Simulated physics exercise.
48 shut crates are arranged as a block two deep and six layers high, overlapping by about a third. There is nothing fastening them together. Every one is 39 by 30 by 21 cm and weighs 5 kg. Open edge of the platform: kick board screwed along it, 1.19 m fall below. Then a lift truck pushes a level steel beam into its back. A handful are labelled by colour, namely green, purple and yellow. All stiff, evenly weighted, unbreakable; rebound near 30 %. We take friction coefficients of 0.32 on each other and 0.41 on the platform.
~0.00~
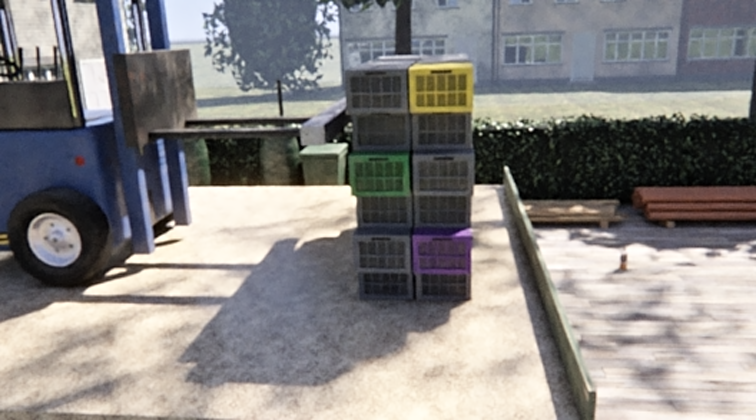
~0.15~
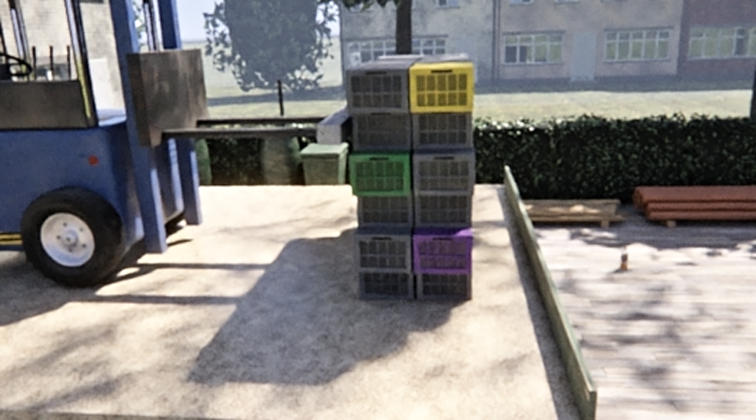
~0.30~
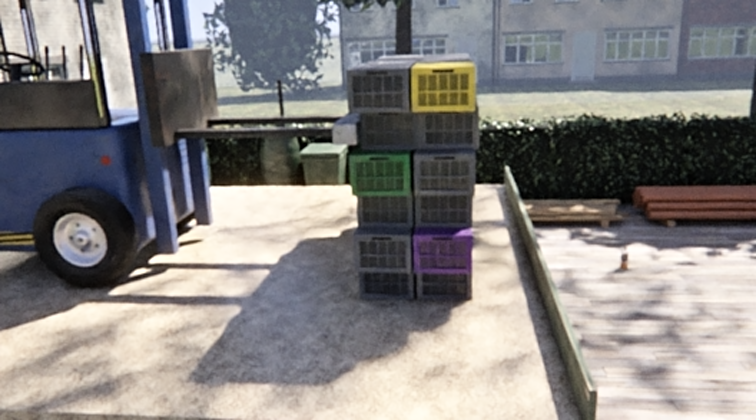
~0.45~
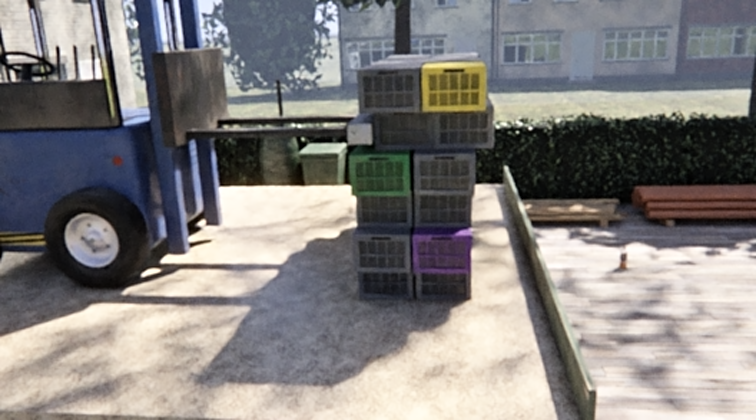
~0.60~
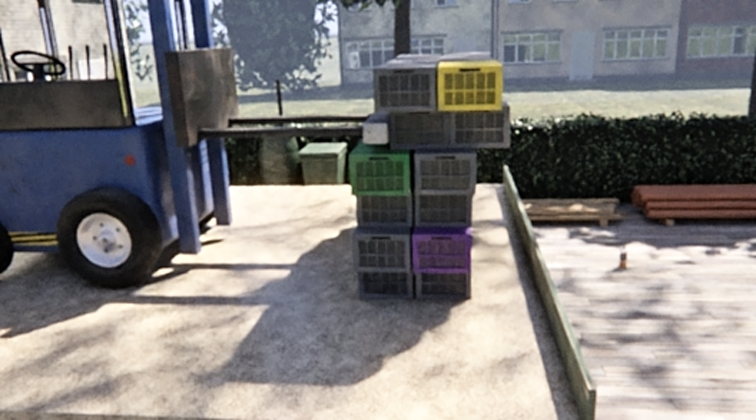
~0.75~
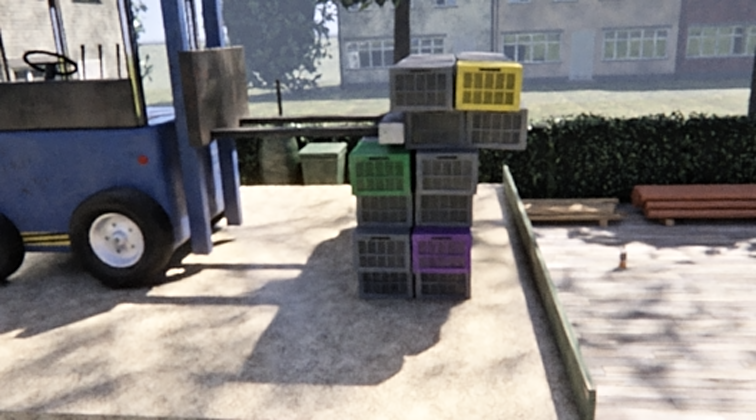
Blue forklift driving right on a platform, its beam pushing the upper crates, including a yellow one, rightward across the stack.
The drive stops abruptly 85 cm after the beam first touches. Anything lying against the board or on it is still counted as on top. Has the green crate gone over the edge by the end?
No.
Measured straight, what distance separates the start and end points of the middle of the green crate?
Roughly 0 cm.
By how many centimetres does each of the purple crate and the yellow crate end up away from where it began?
Roughly purple 10, yellow 270.
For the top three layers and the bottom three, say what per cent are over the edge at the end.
That's 50% up top and 0% at the bottom.
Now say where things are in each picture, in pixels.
In the first frame (each place is the centre of the face we see best), beam (314, 136) 12 cm from the stack; green crate (379, 176); purple crate (442, 255); yellow crate (441, 90); all in place.
In the second frame, beam (331, 135) 37 mm from the stack; green crate (380, 176).
In the third frame, beam (346, 135) 42 mm in; green crate (380, 176); 8 have shifted.
In the fourth frame, beam (361, 134) 12 cm in; green crate (379, 176); yellow crate (454, 89) moved 6 cm; 16 have shifted.
In the fifth frame, beam (377, 134) 20 cm in; green crate (380, 176); yellow crate (470, 88) moved 14 cm; 18 have shifted.
In the sixth frame, beam (393, 133) 28 cm in; green crate (380, 176); yellow crate (489, 88) tilted 3°; purple crate (442, 254); 20 have shifted.
By 1.08 s, none of the 48 crates over the edge, 21 disturbed; green crate unmoved; yellow crate tilted 58°, 31 cm lower.
By 1.64 s, 4 of the 48 crates over the edge; green crate unmoved; purple crate tilted 6°.
By 2.54 s, 12 of the 48 crates over the edge; green crate unmoved; purple crate tilted 9°.
When it is over (3.6 s), 13 of the 48 crates over the edge; green crate unmoved; purple crate tilted 10°; yellow crate 2.23 m lower. In pixels of the last frame, middles, green crate near (384, 167), purple crate near (458, 240).
